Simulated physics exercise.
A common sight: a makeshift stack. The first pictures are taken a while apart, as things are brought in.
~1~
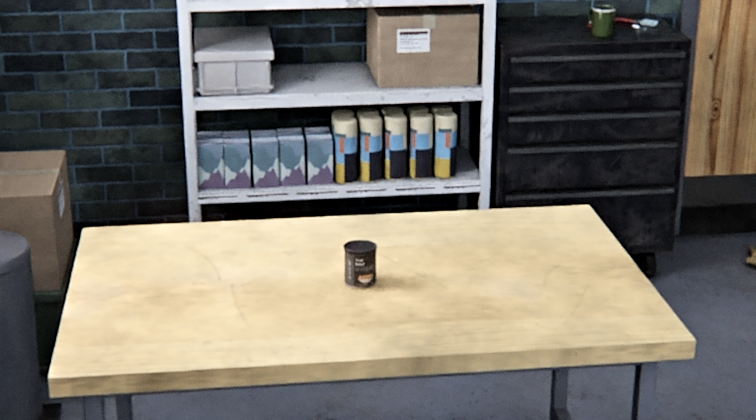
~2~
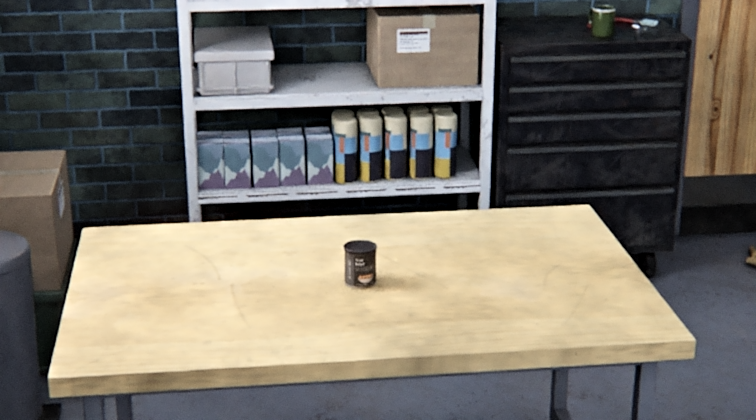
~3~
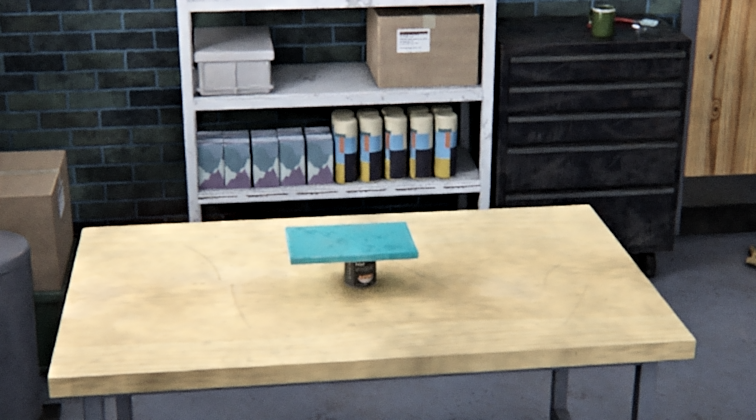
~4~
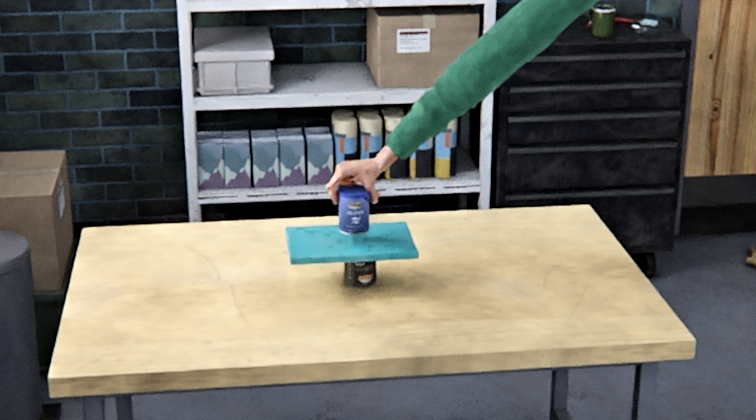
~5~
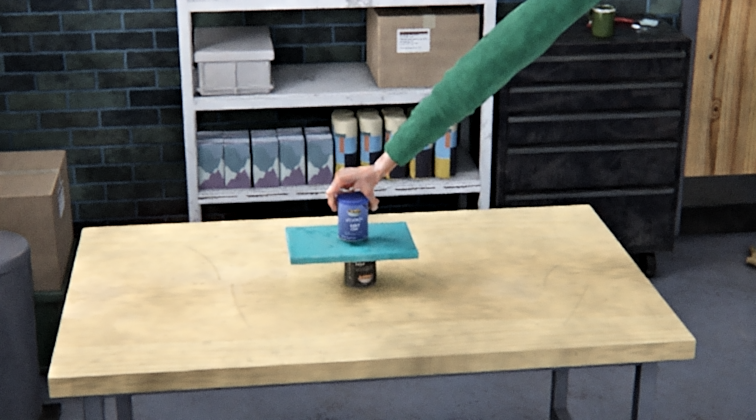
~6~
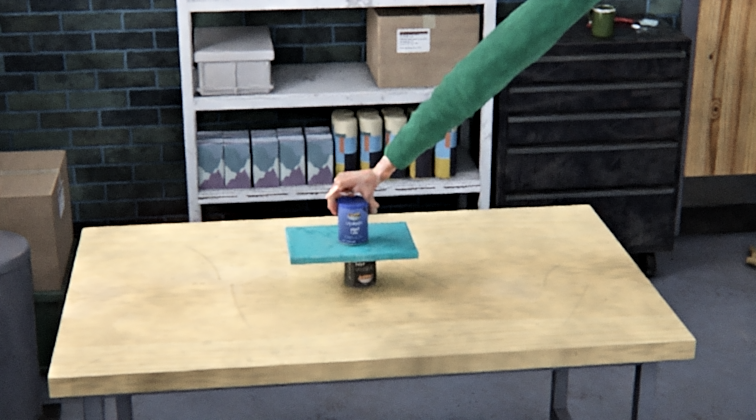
An arm in a green sleeve reaches in from the upper right over a pale wooden table, seen from slightly above by a still camera in a workshop with shelves and a dark drawer cabinet behind. A small dark can stands alone near the table's middle, then a turquoise lid lies across its top. The hand lowers a blue tin a short way onto the lid and keeps hold of it.
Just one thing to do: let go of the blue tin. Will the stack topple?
I predict it will be stable.
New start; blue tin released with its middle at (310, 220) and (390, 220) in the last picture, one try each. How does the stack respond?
In the first try it breaks down, then in the second try it remains standing.
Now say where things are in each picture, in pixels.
In the first picture, the last thing is not in view yet.
In the second picture, the last thing is not in view yet.
In the third picture, the last thing is not in view yet; turquoise lid (350, 243).
In the fourth picture, still above its spot; blue tin (354, 210); turquoise lid (350, 243).
In the fifth picture, still above its spot; blue tin (353, 217); turquoise lid (350, 243).
In the sixth picture, set down, still held; blue tin (353, 220); turquoise lid (350, 243).
Then, 0.20 s on from there, no change.
Then, 0.50 s on from there, blue tin resting near (353, 220).
In the end, all 3 unmoved. At the end, from the last picture's camera, blue tin near (353, 220). The stack holds.
